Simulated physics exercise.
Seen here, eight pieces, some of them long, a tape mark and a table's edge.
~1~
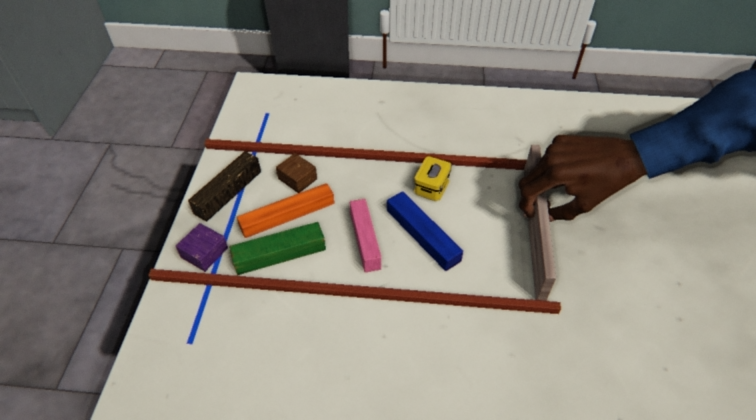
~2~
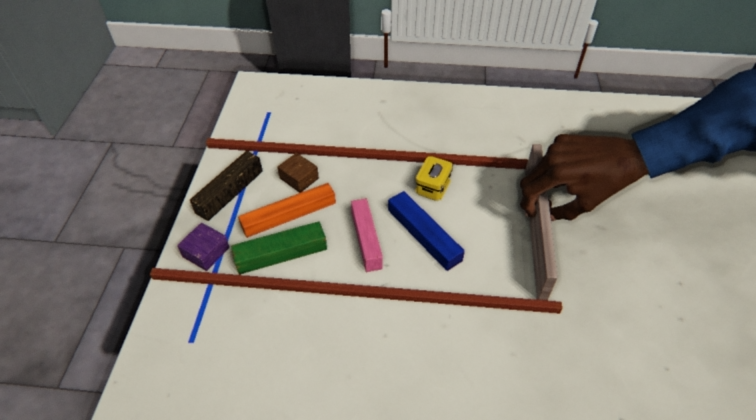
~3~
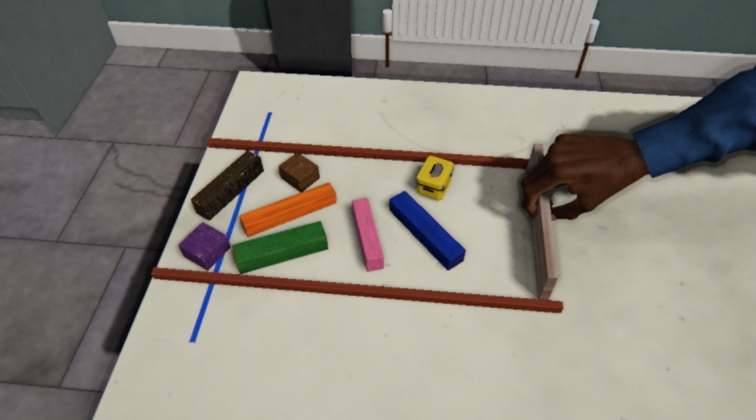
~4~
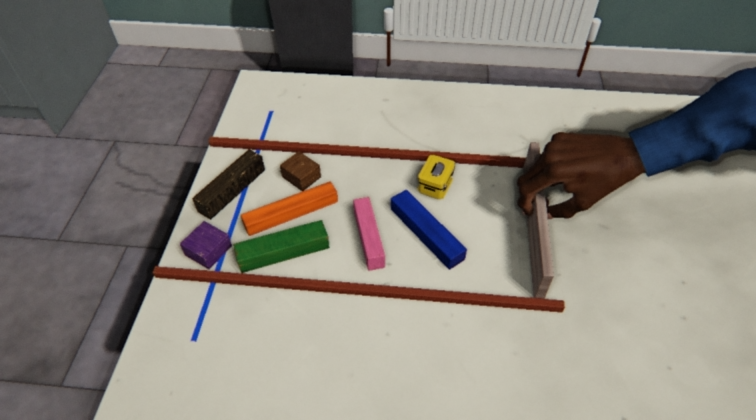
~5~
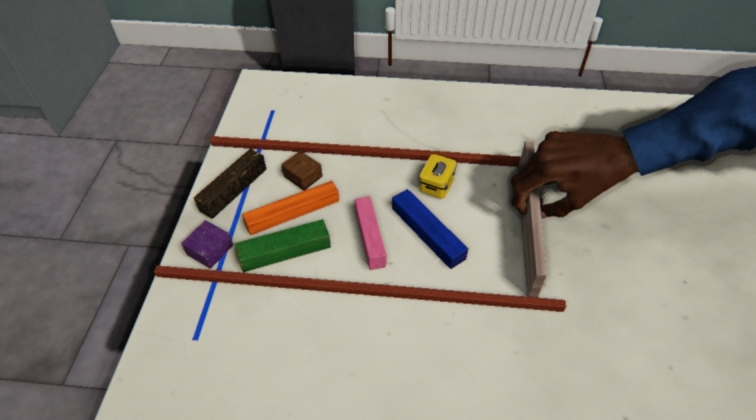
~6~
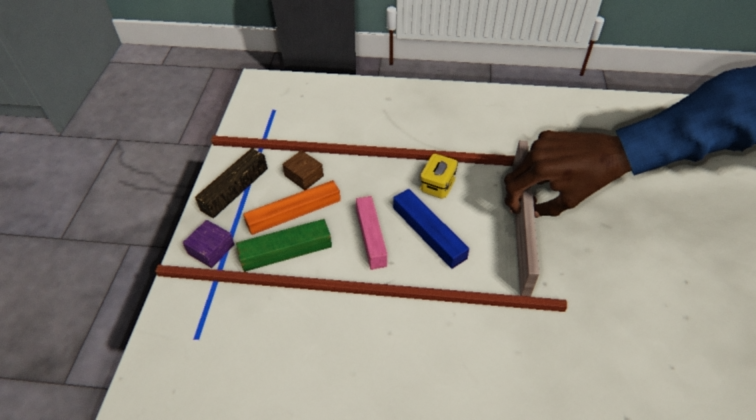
A hand in a blue sleeve held a flat board upright between two reddish-brown rails on a table, then slid it slightly left toward the colored blocks and bars, which stayed in place.
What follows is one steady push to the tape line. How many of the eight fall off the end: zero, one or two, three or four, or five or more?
The number that fall off is three or four.
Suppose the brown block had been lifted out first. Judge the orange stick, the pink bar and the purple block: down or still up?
The orange stick falls, the pink bar remains up, the purple block comes down.
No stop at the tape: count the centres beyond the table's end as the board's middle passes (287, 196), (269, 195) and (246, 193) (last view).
Place by place, 1, 1 and 4.
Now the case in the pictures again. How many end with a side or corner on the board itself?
That makes 2.
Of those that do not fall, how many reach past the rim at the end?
0 of them.
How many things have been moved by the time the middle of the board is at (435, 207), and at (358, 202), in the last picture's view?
First 2, then 6.
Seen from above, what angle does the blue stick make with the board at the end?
Some 20 degrees.
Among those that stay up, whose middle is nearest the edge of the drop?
The brown block.
Soon after, none off yet; purple block at rest near (209, 243); black bar at rest near (233, 182); orange stick at rest near (293, 207).
Then, none off yet; purple block moving near (201, 240); black bar at rest near (233, 182); orange stick moved a little near (267, 210).
Further on, one off so far; purple block falling near (173, 327); black bar moved a little near (210, 177); orange stick moved about its own width near (199, 212).
At rest, the number that fall off is three or four; fallen, green bar, orange stick, black bar and purple block.
